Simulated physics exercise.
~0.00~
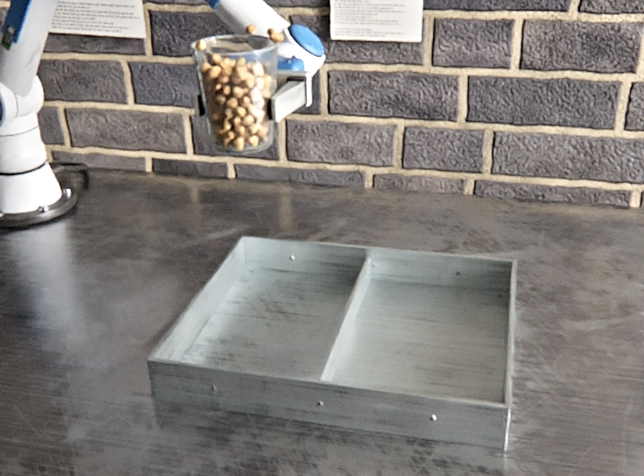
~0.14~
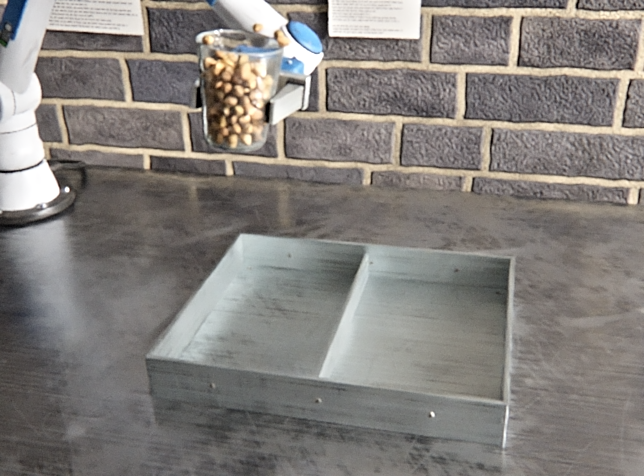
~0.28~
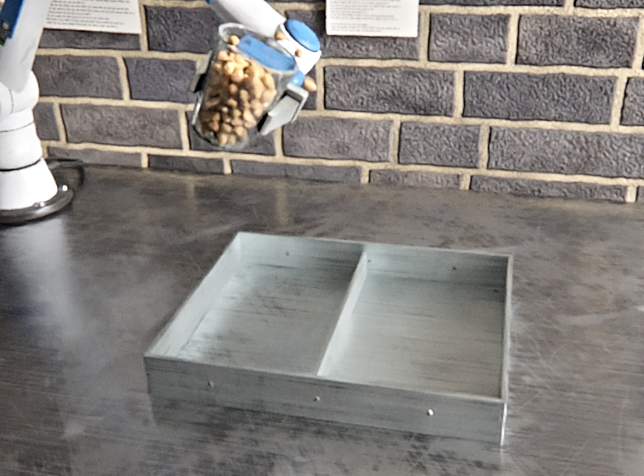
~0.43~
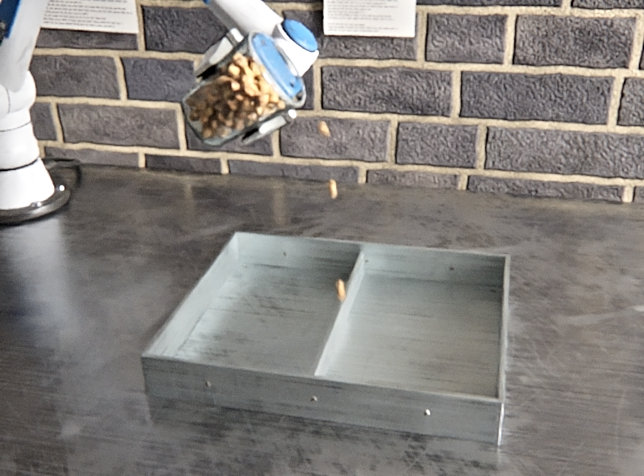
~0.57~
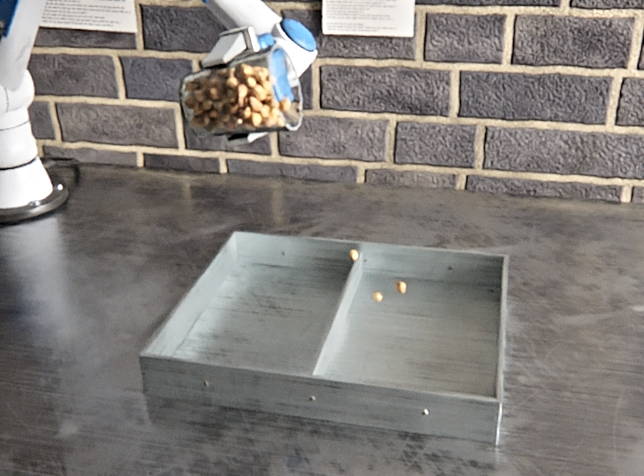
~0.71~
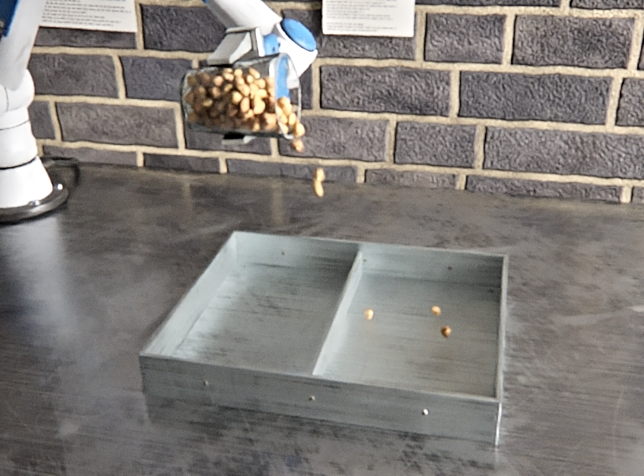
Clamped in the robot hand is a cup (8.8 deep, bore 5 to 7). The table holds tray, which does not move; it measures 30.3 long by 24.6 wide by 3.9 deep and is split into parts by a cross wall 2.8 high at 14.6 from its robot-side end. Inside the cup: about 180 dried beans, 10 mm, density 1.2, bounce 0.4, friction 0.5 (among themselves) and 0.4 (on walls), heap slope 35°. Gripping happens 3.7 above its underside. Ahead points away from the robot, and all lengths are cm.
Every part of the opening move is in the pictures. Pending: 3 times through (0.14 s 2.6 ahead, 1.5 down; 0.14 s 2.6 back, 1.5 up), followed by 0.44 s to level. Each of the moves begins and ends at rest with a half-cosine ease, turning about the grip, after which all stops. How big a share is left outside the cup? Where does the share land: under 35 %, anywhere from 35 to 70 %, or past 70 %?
It lands anywhere from 35 to 70 %.
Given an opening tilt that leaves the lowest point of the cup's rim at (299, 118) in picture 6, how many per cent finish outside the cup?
Around 10 in a hundred.
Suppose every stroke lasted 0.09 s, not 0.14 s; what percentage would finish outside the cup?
It would be near 65 per cent.
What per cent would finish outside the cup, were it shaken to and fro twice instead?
Then roughly 40 percent.
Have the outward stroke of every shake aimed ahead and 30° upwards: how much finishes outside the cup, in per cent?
It comes to near 75 percent.
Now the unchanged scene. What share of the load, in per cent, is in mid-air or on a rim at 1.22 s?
Roughly 7 per cent.
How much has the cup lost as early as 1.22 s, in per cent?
30 %.
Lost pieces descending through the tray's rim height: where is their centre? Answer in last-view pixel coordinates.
Centre: About (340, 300).
By 1.22 s, tilted 84° forward, highest piece 24 above the table; 126 in the cup, 23 in the far-side part, 15 in the robot-side part, 13 in flight or on a rim.
By 1.73 s, tilted 53° forward, highest piece 25 above the table; 98 in the cup, 40 in the far-side part, 37 in the robot-side part, 2 in flight or on a rim.
By 2.19 s, level, highest piece 26 above the table; 98 in the cup, 41 in the far-side part, 38 in the robot-side part.
By 3.24 s, level, highest piece 26 above the table; 98 in the cup, 41 in the far-side part, 38 in the robot-side part.
Final count, 98 in the cup, 41 in the far-side part, 38 in the robot-side part. That is 45 % outside the cup.
